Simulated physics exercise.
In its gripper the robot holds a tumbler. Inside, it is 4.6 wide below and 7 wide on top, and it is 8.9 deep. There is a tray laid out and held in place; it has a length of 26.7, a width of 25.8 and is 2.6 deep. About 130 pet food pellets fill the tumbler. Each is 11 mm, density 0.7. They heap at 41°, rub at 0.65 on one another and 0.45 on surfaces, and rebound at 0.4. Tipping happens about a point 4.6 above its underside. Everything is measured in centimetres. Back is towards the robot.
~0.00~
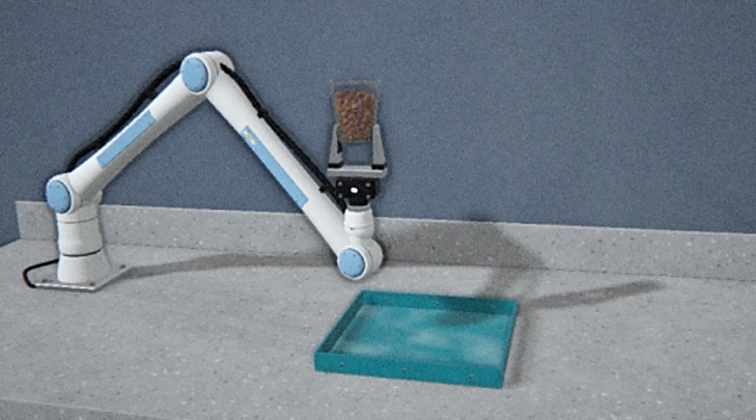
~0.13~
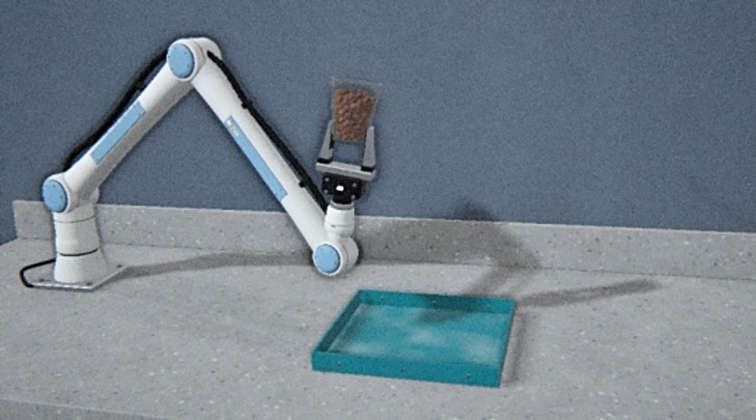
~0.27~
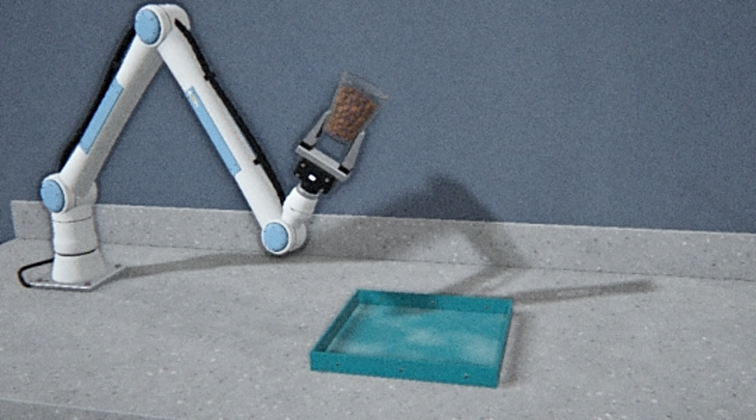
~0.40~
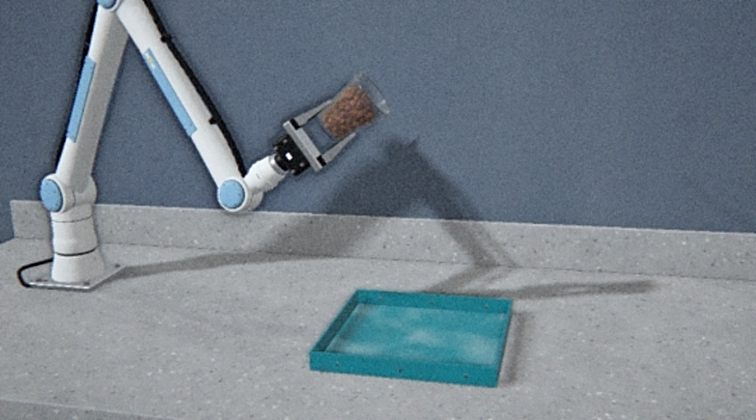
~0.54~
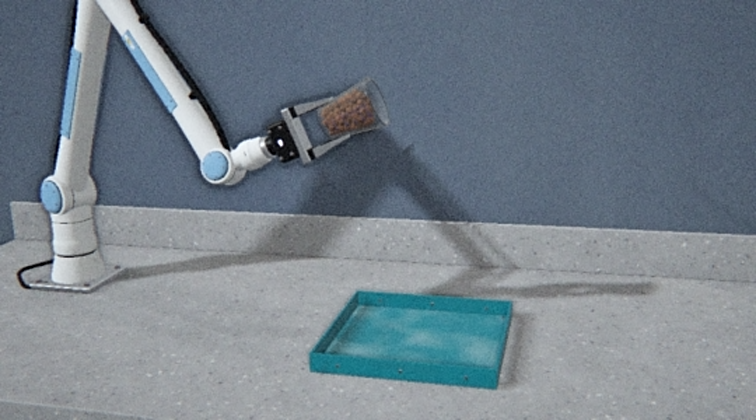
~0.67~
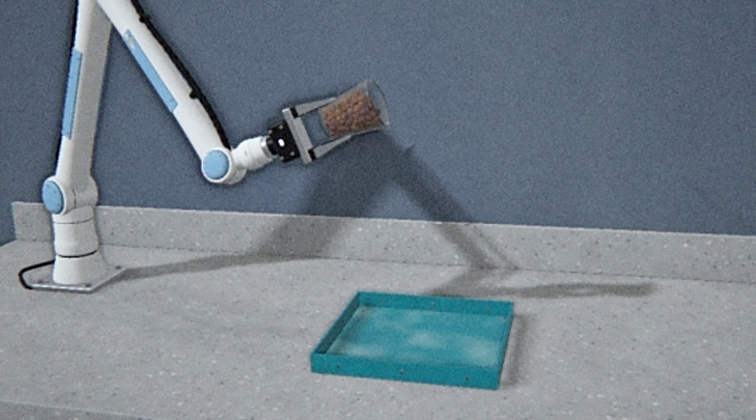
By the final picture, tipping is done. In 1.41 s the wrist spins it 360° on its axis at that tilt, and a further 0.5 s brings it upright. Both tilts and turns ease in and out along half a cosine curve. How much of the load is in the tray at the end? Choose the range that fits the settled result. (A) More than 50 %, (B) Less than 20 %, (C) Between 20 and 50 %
(B) Less than 20 %.
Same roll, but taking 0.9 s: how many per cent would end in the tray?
It would come to around 5 percent.
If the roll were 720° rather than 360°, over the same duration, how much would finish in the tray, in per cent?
Share: Close to 5 %.
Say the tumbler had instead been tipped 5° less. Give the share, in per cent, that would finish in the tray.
0 per cent or so.
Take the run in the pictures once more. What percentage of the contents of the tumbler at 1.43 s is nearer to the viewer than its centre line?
About 45 %.
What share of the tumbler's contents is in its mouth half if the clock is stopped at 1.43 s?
50 %.
By 1.43 s, tipped 68°, highest piece 39 above the table; 126 in the tumbler, 1 in the tray, 1 in flight or on a rim.
By 2.20 s, tipped 59°, highest piece 39 above the table; 119 in the tumbler, 6 in the tray, 3 in flight or on a rim.
By 2.78 s, upright, highest piece 41 above the table; 119 in the tumbler, 9 in the tray.
By 3.48 s, upright, highest piece 41 above the table; 119 in the tumbler, 9 in the tray.
Final count, 119 in the tumbler, 9 in the tray. That is 7 % in the tray.
